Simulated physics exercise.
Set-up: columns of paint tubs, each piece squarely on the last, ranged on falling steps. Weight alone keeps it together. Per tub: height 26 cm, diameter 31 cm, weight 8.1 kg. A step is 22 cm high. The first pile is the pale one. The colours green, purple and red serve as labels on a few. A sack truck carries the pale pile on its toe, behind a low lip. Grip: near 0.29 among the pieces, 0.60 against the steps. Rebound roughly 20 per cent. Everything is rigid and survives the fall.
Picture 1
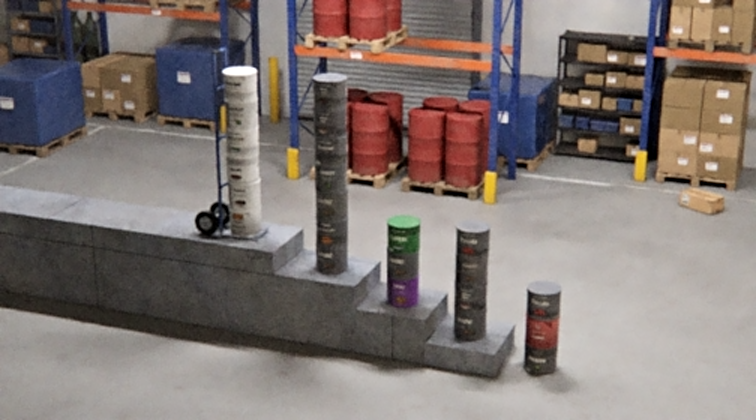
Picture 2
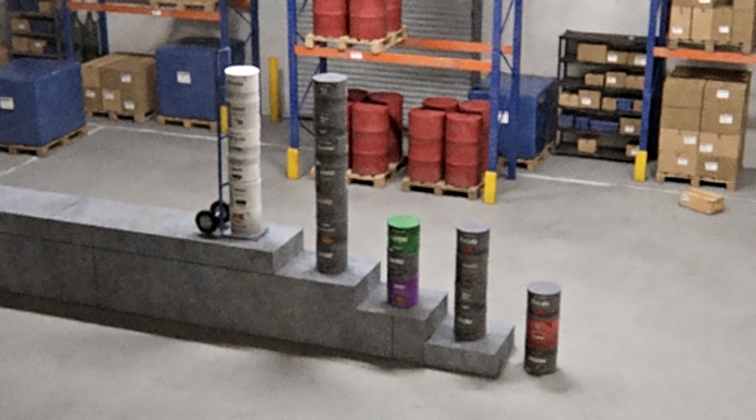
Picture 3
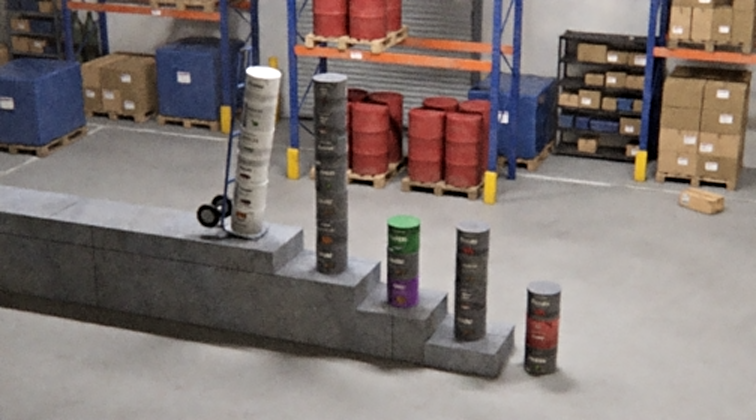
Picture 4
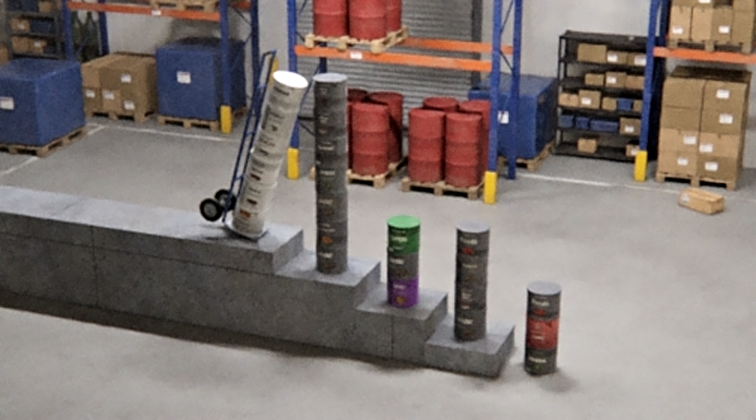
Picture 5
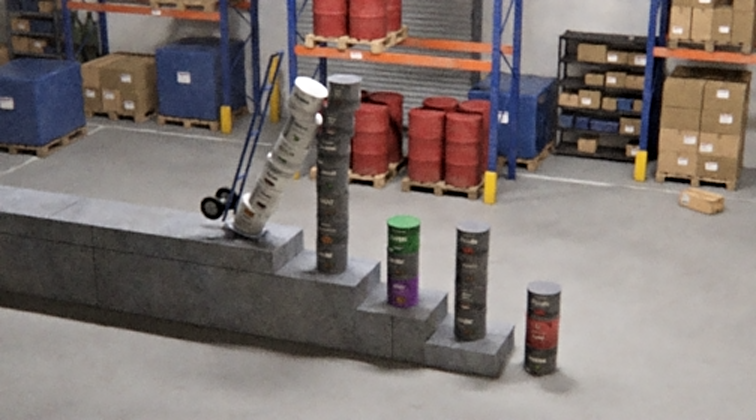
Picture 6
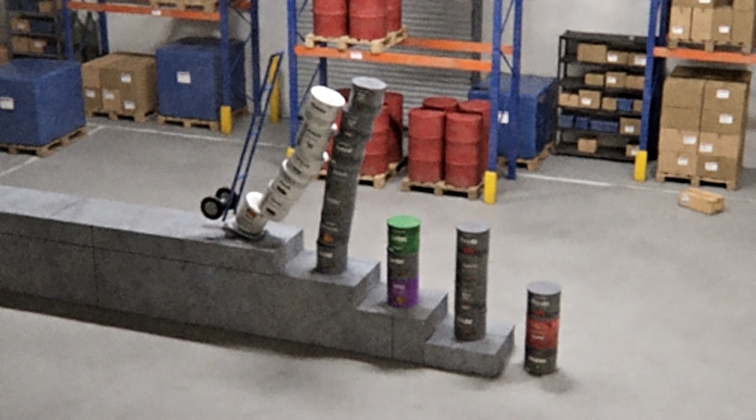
In this clip, a hand truck on a stepped platform in a warehouse tilts to the right, tipping a tall pale column of stacked tubs, which leans against the neighboring dark column and pushes it into a slight rightward lean.
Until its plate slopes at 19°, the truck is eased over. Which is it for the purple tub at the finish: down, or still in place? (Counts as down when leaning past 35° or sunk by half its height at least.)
Still in place.
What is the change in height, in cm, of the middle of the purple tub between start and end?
0 cm lower.
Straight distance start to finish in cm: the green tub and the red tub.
Distance from start in cm - green 160, red 0.
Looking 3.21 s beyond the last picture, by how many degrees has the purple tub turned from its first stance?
Roughly 0 degrees.
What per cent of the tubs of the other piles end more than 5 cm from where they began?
Shifted fraction is 70 per cent.
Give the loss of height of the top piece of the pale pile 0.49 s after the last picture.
About 60 cm.
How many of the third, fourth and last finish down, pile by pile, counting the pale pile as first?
Counting pieces, the third pile has 2, the fourth 2 and the last 0.
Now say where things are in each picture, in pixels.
In the first frame (places mark the middle of the side facing us), truck frame (215, 91) 0° forward; purple tub (398, 294); red tub (538, 334); green tub (398, 240); the rest undisturbed.
In the second frame, truck frame (218, 90) 1° forward; purple tub (398, 294).
In the third frame, truck frame (236, 89) 9° forward, top of the pale pile leaning 9°; purple tub (398, 294); the rest undisturbed.
In the fourth frame, truck frame (256, 90) 16° forward, top of the pale pile leaning 18°; purple tub (398, 294); the rest undisturbed.
In the fifth frame, truck frame (262, 91) 19° forward, top of the pale pile leaning 27°; purple tub (398, 294); 3 disturbed, none down.
In the sixth frame, truck frame (262, 91) 19° forward, top of the pale pile leaning 25°; purple tub (398, 294); green tub (398, 240); red tub (538, 334); steepest lean 9°, the tub at (361, 101); 6 disturbed, none down.
Then, 0.49 s after the last picture, 6 of the pale pile down; 6 of the 17 other tubs down; purple tub unmoved; green tub shifted 26 mm.
Then, 1.57 s after the last picture, 6 of the pale pile down; 9 of the 17 other tubs down; purple tub shifted 39 mm; green tub on its side.
Then, 3.21 s after the last picture, 6 of the pale pile down; 10 of the 17 other tubs down; purple tub shifted 42 mm; green tub leaning 28°, 92 cm lower.
By the end, 6 of the pale pile down; 10 of the 17 other tubs down; purple tub shifted 42 mm; red tub shifted 40 mm; green tub 98 cm lower. As the last picture would show them, middles, purple tub near (407, 288), red tub near (546, 328).
